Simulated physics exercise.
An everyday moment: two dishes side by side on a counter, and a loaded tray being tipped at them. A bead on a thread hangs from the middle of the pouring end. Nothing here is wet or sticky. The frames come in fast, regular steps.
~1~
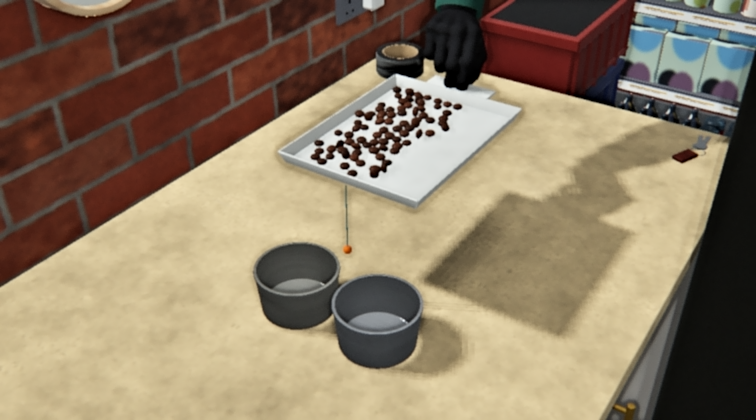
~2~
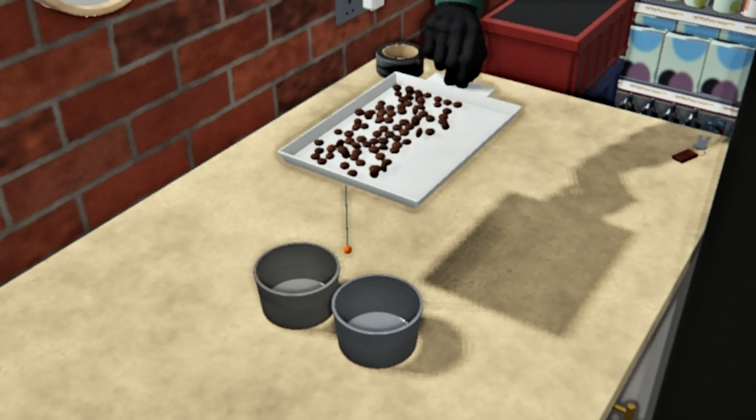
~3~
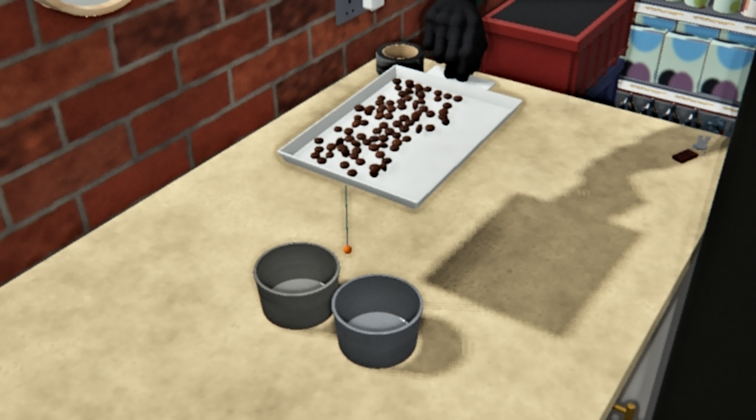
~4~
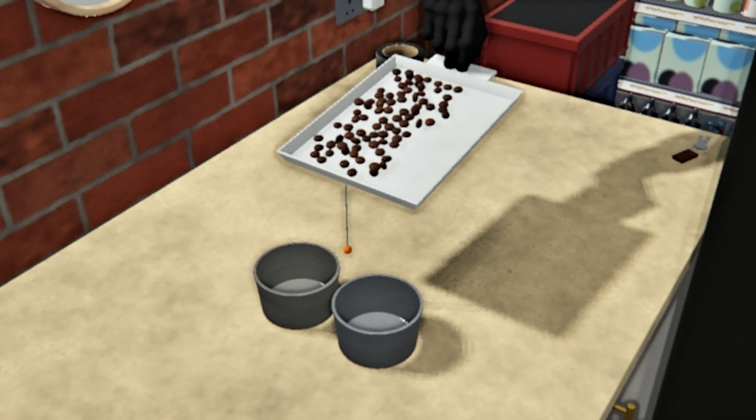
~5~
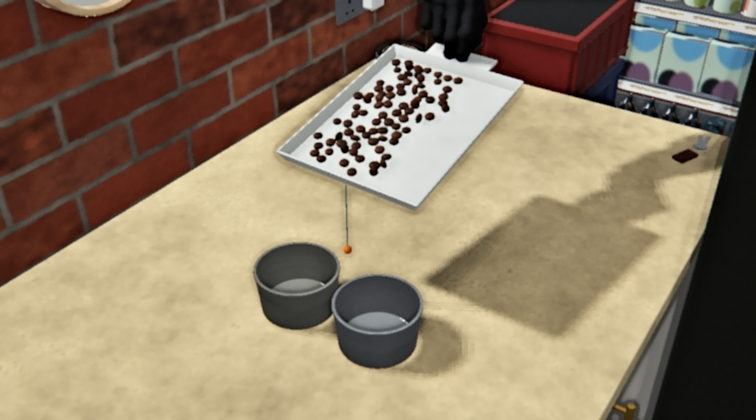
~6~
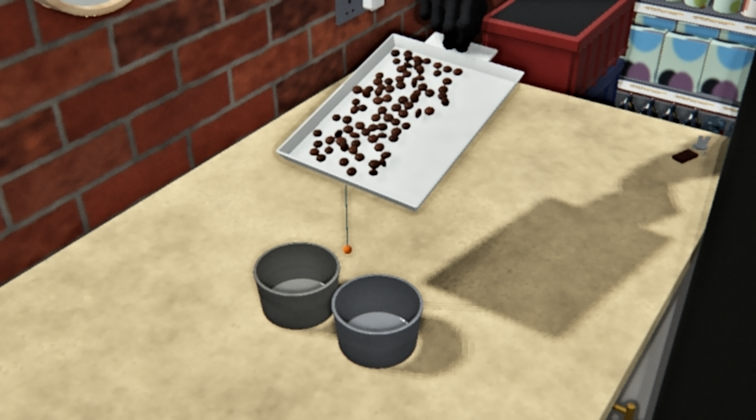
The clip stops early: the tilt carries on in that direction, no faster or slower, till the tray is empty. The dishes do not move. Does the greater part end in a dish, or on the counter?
The two hold the larger part of the load.
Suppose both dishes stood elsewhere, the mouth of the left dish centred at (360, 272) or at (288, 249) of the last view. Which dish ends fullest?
In turn: The left one; the right dish.
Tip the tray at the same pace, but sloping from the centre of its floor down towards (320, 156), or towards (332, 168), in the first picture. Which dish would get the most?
First the left-hand dish, then left.
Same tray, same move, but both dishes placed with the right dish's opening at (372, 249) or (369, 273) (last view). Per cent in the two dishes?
In turn 0 and 50 in a hundred.
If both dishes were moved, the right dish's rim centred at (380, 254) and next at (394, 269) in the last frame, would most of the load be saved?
The first try: Under half. The second: Under half.
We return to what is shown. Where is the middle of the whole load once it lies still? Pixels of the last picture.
Roughly at (361, 328).
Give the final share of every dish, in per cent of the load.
Left dish near 30 in a hundred; right dish near 60.
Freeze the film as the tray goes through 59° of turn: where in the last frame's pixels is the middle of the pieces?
Close to (357, 181).
Shortly afterwards, tray tipped steeply; the bulk on the tray; a little in the right dish; only a few in the left dish; only a few outside both; a little in the air.
Next, tray tipped right over; near half in the right dish; near a quarter in the left dish; a little outside both; near a quarter in the air.
Some moments later, tray tipped past a quarter turn; near half in the right dish; near a third in the left dish; a little outside both.
In the end, tray tipped past a quarter turn; near half in the right dish; near a third in the left dish; a little outside both.
